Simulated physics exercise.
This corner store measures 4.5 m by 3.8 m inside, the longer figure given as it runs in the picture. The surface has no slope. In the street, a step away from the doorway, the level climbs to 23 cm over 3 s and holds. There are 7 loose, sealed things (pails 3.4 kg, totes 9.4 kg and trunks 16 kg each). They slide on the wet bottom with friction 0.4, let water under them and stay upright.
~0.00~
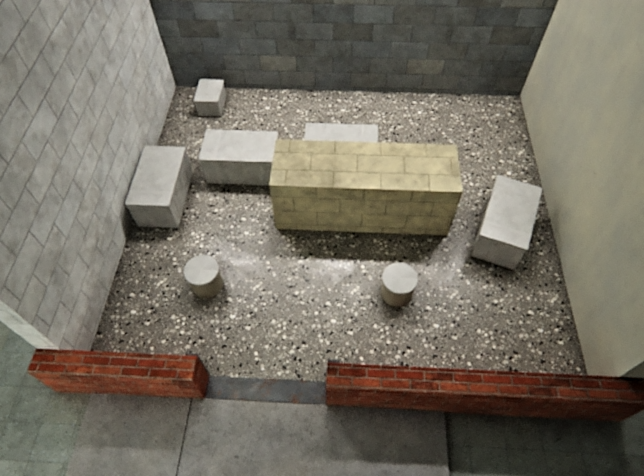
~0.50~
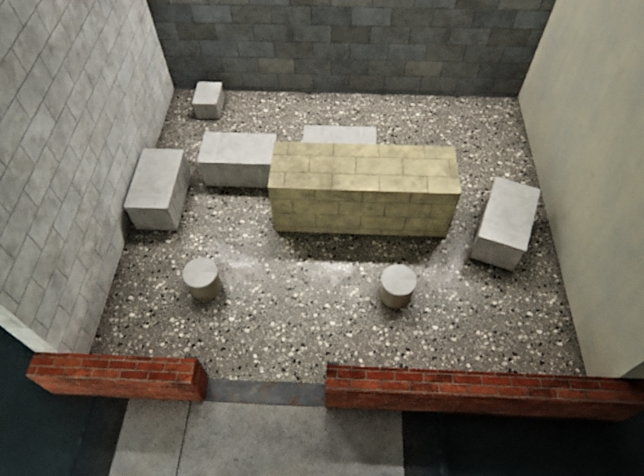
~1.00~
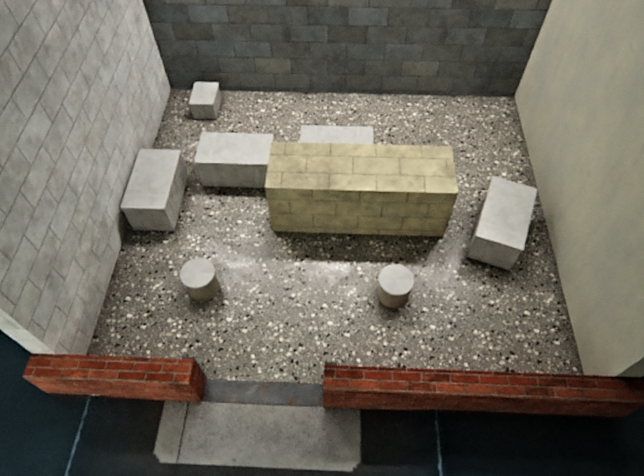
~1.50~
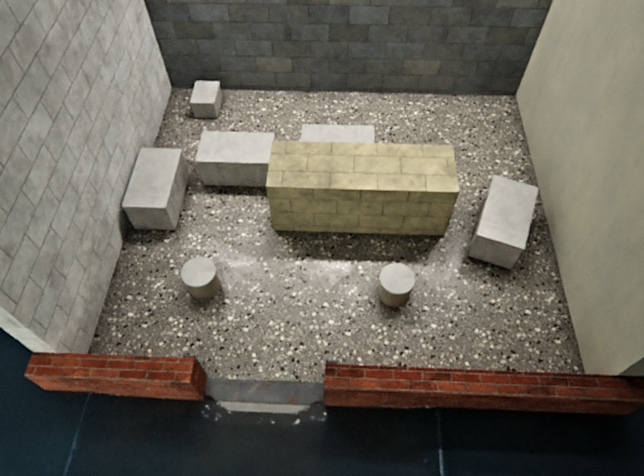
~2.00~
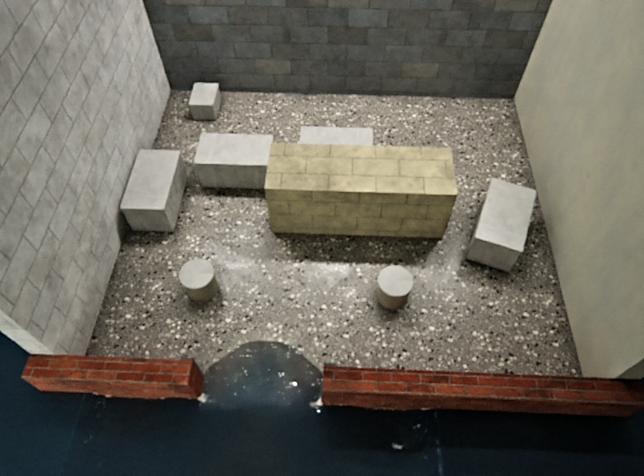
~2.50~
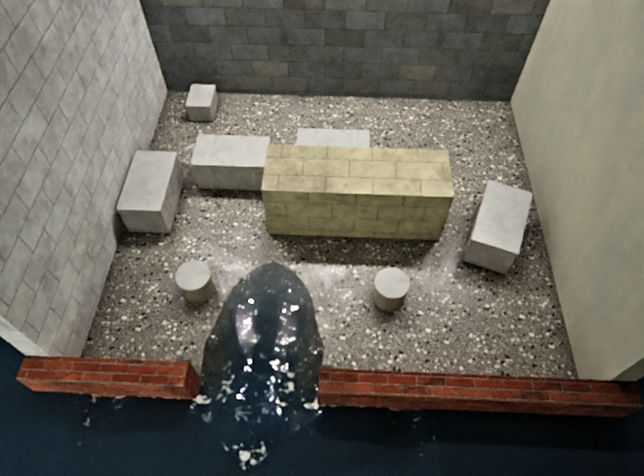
Corner store interior seen from above, dark water rising over the street outside, then pushing through the doorway across the speckled floor.
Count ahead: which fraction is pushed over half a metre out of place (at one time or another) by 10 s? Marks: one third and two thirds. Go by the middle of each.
Share: Two thirds or above.
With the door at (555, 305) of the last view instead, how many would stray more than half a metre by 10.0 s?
In that case 6 of them.
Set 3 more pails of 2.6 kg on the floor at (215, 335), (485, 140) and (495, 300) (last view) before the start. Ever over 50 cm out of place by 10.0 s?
In that order: Over, short of it, more.
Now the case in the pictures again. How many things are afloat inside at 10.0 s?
6 of them.
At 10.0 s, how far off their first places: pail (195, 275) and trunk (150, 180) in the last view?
In that order: 40 cm, 150 cm.
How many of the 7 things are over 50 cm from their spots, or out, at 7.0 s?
By then 3.
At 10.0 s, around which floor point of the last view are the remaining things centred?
At about (372, 191).
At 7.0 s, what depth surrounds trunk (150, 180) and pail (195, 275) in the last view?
About 9 and 5 cm.
After 3.5 s 0 of 7 are over 50 cm from their spots; 0 afloat.
After 4.5 s 2 of 7 are over 50 cm from their spots; 1 afloat.
After 7.0 s 3 of 7 are over 50 cm from their spots; 4 afloat.
After 10.0 s 4 of 7 are over 50 cm from their spots, and 6 have been at some point; 6 afloat.
